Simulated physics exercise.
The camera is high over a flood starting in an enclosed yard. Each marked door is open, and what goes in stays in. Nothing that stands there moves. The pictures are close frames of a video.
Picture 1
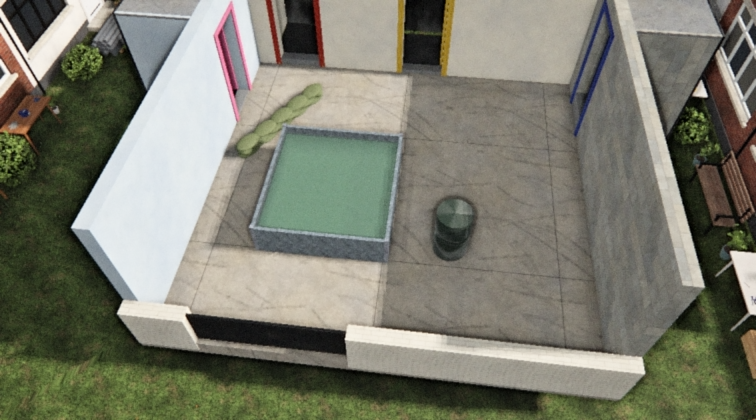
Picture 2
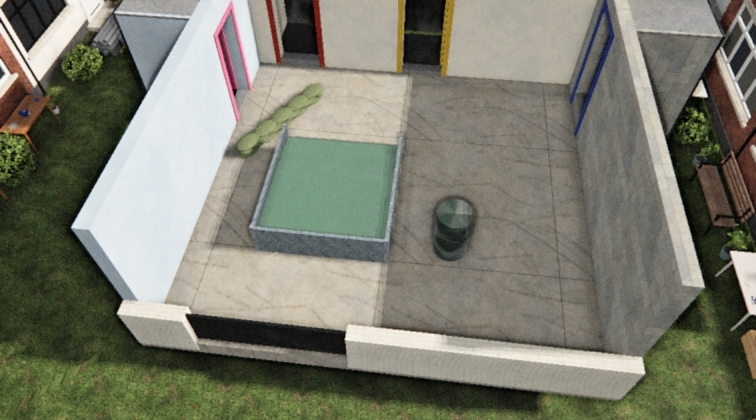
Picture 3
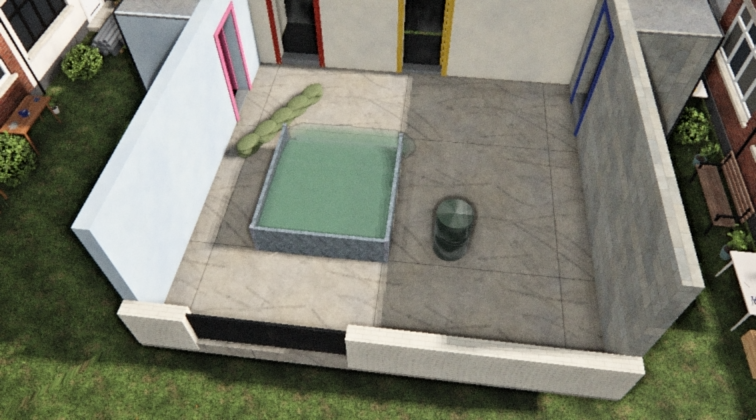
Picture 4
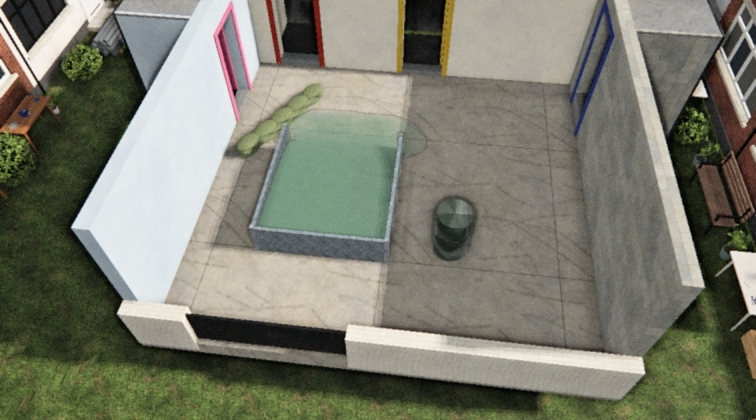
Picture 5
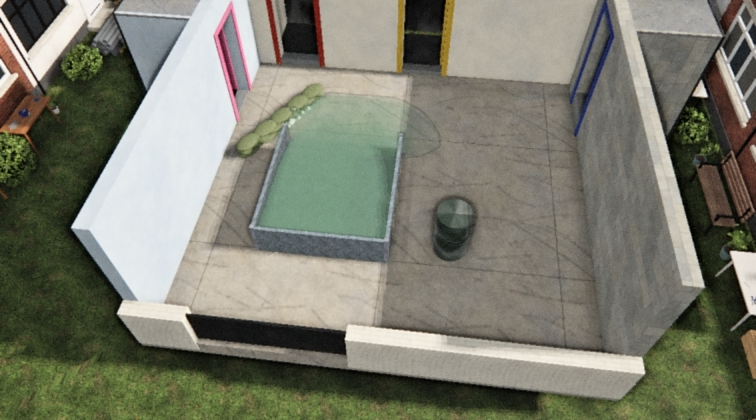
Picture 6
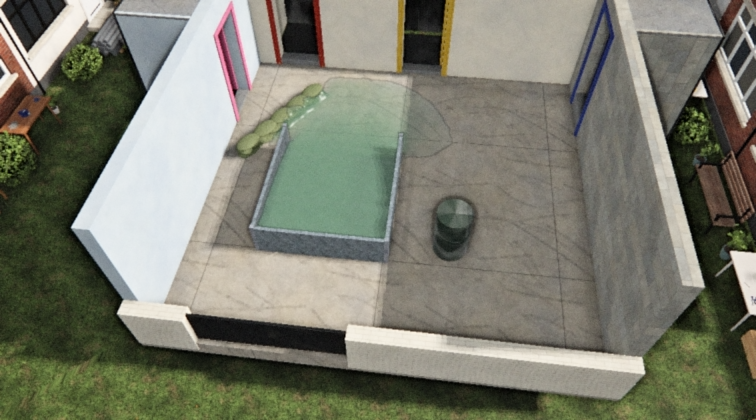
Green water pours from the open tank's far side and spreads across the yard floor.
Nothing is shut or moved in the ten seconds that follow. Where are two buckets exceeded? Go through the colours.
In the end: The red door stays under that; the yellow door takes more than that; the blue door stays under that; the pink door takes more than that.
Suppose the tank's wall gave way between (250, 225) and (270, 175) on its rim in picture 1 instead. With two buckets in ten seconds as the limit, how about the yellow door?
Yellow stays under.
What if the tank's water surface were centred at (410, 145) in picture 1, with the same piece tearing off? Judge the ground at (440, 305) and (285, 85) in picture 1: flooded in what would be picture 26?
One after the other: No water, awash.
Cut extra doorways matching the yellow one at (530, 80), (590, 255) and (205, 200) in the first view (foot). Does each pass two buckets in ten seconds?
One after the other: Goes over, stays under, holds.
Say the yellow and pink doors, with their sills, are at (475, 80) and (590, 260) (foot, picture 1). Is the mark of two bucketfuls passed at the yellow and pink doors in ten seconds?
In short: Yellow door lets more in; pink door stays under.
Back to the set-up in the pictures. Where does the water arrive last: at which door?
I say the blue door.
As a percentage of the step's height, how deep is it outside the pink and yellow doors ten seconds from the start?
Roughly 170 per cent, then 90 per cent.
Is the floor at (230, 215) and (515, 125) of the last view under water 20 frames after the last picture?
As listed: Under water, wet.
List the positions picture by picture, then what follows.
In the first frame, the open tank at (332, 181) is whole and still.
In the second frame, the front is at (405, 156), out from the gap on the open tank's far side.
In the third frame, the front is at (409, 143), out from the gap on the open tank's far side.
In the fourth frame, the front is at (422, 140), out from the gap on the open tank's far side.
In the fifth frame, the front is at (414, 109), out from the gap on the open tank's far side.
In the sixth frame, water pours out on the open tank's far side and has run to (398, 86).
A moment on, water covers 20 % of the floor; the red door wet at the sill, nothing in, the yellow door under two buckets in, the blue door not reached, the pink door not reached.
Next, water covers 30 % of the floor; the red door wet at the sill, nothing in, the yellow door over two buckets in, the blue door not reached, the pink door not reached.
Then, water covers 45 % of the floor; the red door wet at the sill, nothing in, the yellow door far over two buckets in, the blue door wet at the sill, nothing in, the pink door under two buckets in.
Later, water covers 75 % of the floor; the red door wet at the sill, nothing in, the yellow door far over two buckets in, the blue door wet at the sill, nothing in, the pink door over two buckets in.
In the end, water covers 95 % of the floor; the red door wet at the sill, nothing in, the yellow door far over two buckets in, the blue door wet at the sill, nothing in, the pink door far over two buckets in.
